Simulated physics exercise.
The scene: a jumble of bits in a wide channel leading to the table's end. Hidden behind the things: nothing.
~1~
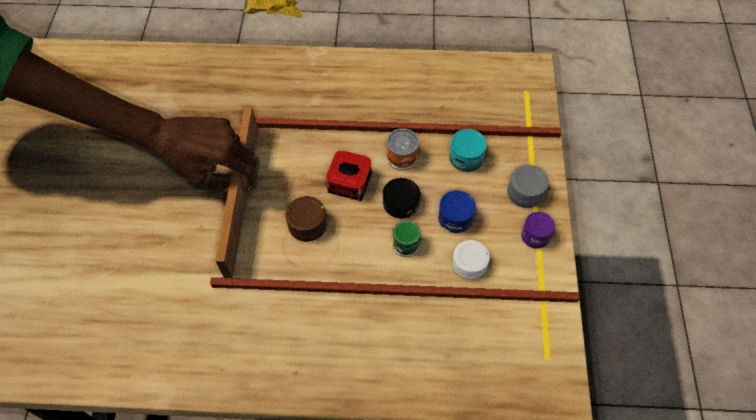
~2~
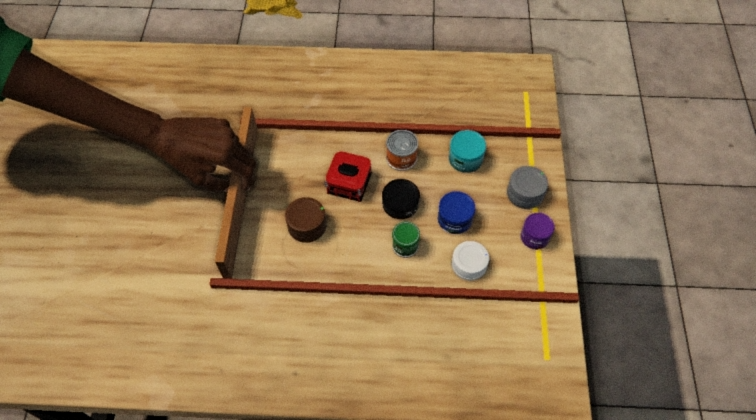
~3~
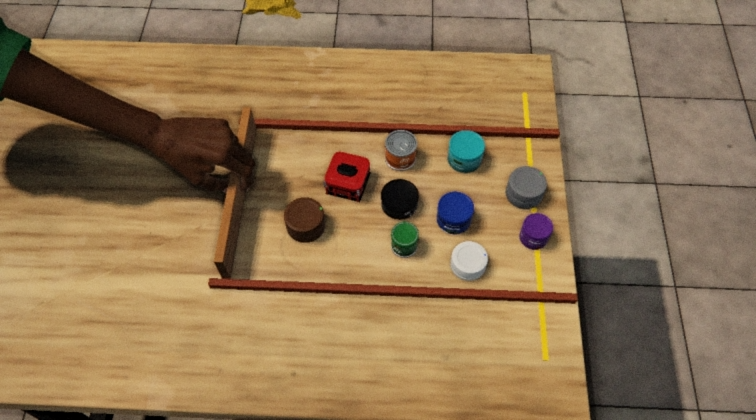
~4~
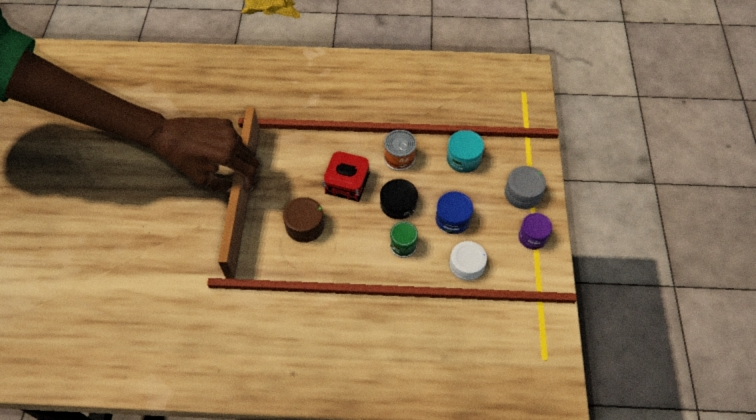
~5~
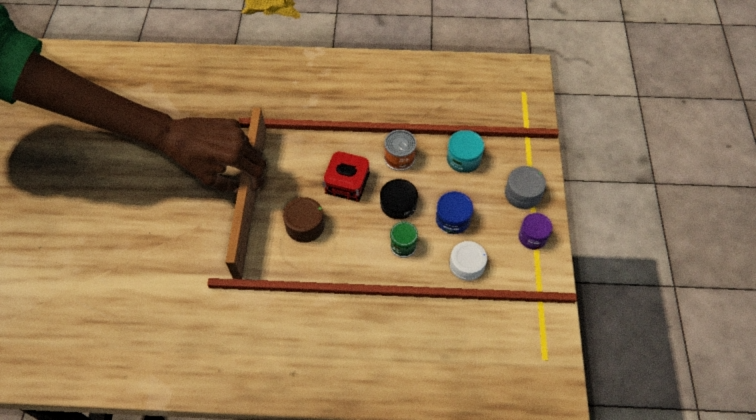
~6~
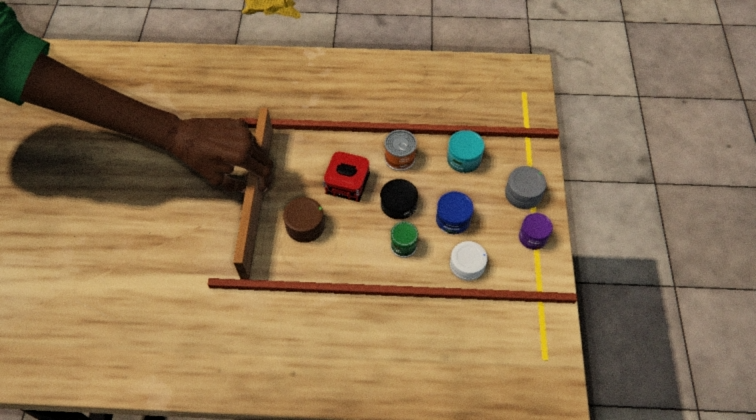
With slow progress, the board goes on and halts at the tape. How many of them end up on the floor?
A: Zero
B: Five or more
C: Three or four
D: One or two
B.
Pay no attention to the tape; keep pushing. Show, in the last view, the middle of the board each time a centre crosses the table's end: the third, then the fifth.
I'd put the first at about (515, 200) and the next at about (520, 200).
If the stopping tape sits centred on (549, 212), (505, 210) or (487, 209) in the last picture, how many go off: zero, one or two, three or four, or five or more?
In turn: Five or more, just one or two, one to two.
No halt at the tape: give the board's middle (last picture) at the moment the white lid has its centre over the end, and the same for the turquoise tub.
Middle: Roughly (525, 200); roughly (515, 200).
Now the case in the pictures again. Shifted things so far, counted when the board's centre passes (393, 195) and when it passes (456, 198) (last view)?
First 6, after that 10.
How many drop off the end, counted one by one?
Result: A total of 6.
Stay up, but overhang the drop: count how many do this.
As for overhanging, the count is 2.
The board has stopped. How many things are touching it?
That comes to 4.
Early on, none off yet; purple tub at rest near (535, 232); grey lid at rest near (525, 188); white lid at rest near (468, 261).
A while later, none off yet; purple tub travelled about its own width near (554, 239); grey lid at rest near (525, 188); white lid travelled a little near (488, 263).
Finally, the number that fall off is five or more; lost, black tub, blue tub, turquoise tub, white lid, grey lid and purple tub.
